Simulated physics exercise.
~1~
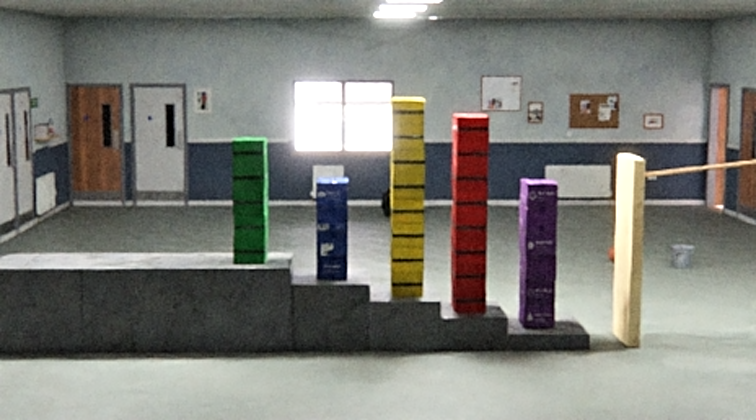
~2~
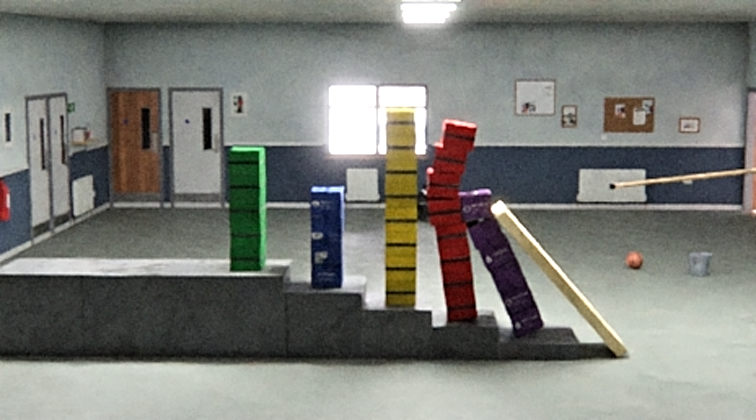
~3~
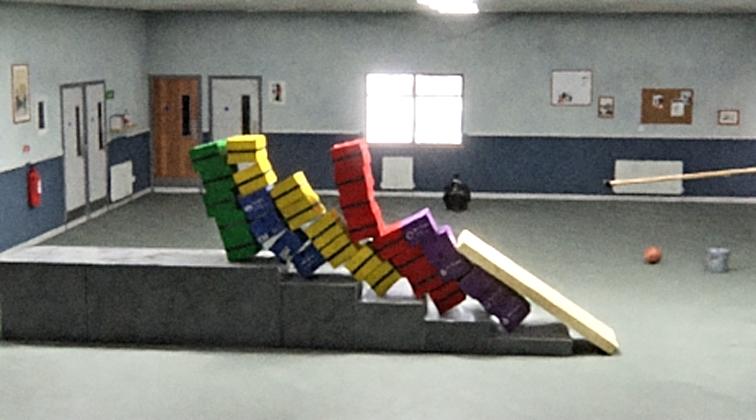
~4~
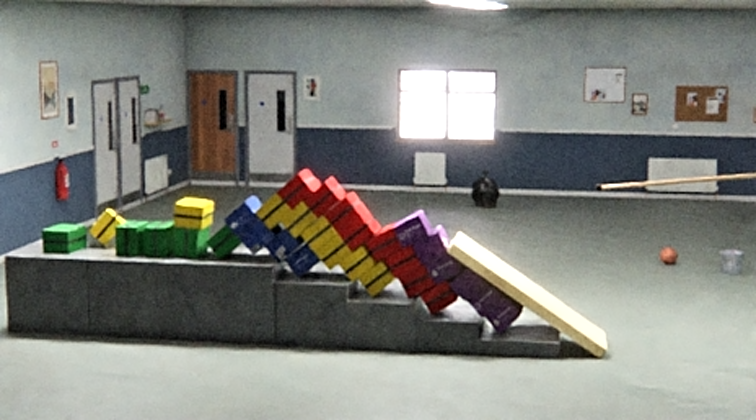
A tall pale board tipped left from beside a pole and knocked the purple stack into the red, then the yellow, blue and green ones toppled in turn up the steps, leaving all five stacks slumped or scattered behind the leaning board.
